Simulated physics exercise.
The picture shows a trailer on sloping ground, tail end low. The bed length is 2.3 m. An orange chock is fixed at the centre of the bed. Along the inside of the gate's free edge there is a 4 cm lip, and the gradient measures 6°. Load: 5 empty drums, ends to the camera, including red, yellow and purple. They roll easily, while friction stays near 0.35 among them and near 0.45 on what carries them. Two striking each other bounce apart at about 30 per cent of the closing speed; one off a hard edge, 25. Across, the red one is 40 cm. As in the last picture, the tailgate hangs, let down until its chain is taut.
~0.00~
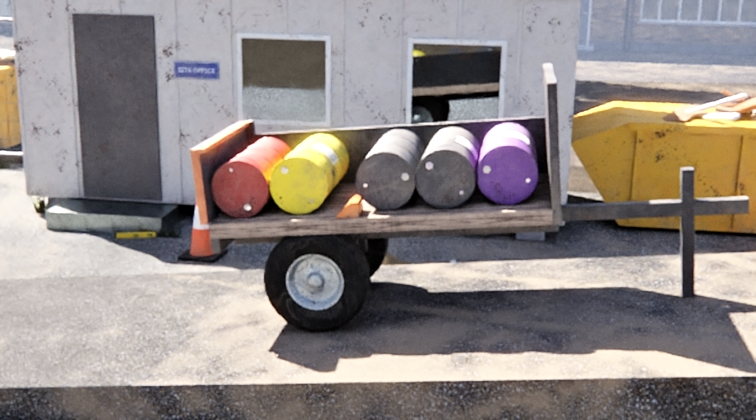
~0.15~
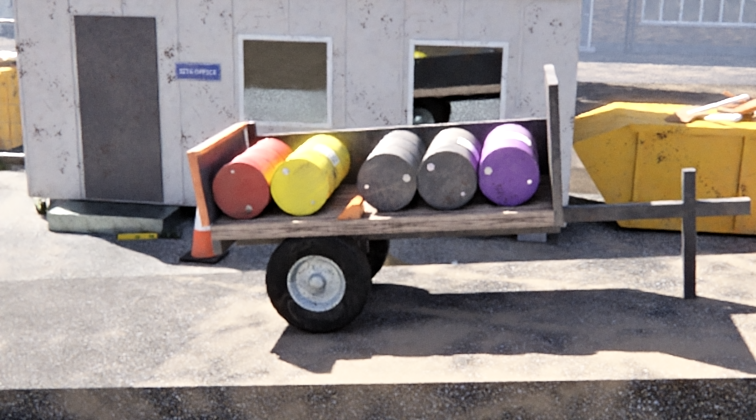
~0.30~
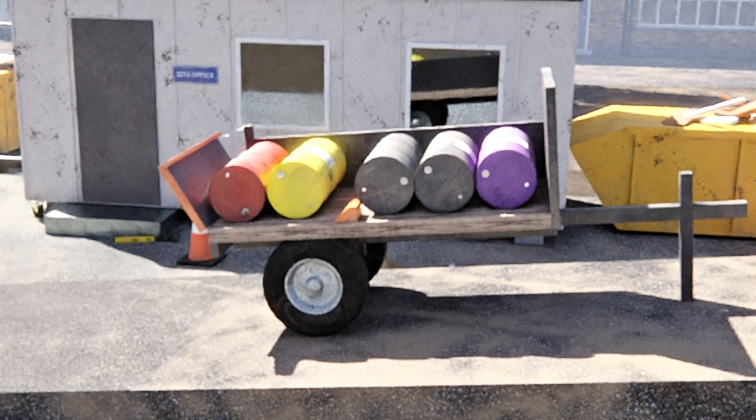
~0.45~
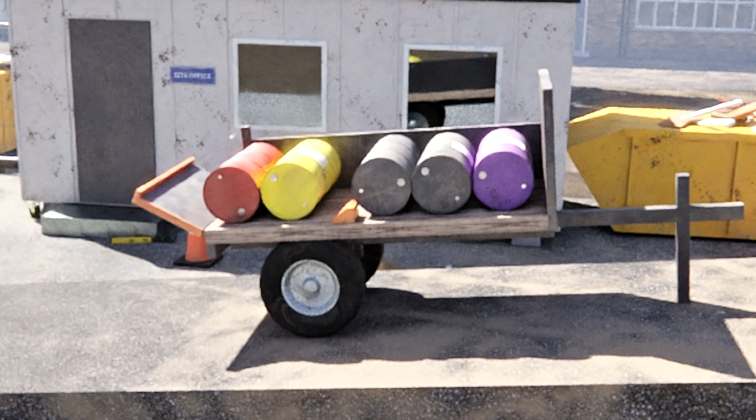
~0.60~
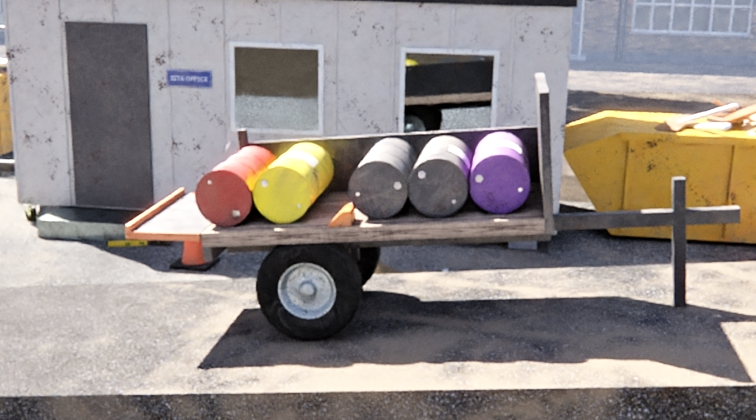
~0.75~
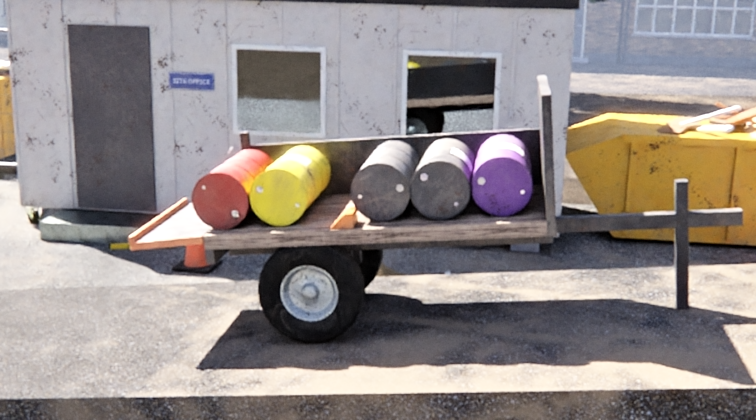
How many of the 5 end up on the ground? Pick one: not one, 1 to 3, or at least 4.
1 to 3.
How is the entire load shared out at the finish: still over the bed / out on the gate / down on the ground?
3, 0, 2.
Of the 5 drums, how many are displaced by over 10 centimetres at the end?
The answer comes to 2.
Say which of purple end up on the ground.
Purple stays with the vehicle.
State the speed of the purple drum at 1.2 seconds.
0.0 m/s, roughly.
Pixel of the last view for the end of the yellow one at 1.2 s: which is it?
Roughly at (252, 199).
By 1.2 s, red is on the gate, 10 cm past the hinge, rolling left; yellow is on the bed, 35 cm short of the hinge, rolling left; purple is on the bed, 200 cm short of the hinge; 0 gone off the back.
By 1.6 s, red is on the gate, 35 cm past the hinge, rolling left; yellow is on the bed, 10 cm short of the hinge, rolling left; as before, purple; 0 gone off the back.
By 2.1 s, red is dropping off the gate; yellow is on the gate, 25 cm past the hinge, rolling left; as before, purple; 1 gone off the back.
By 2.7 s, red is off the vehicle; yellow is dropping off the gate; as before, purple; 2 gone off the back.
Finally (5.0 s), red is off the vehicle; yellow is out on the ground; purple is on the bed, 200 cm short of the hinge; 2 gone off the back.
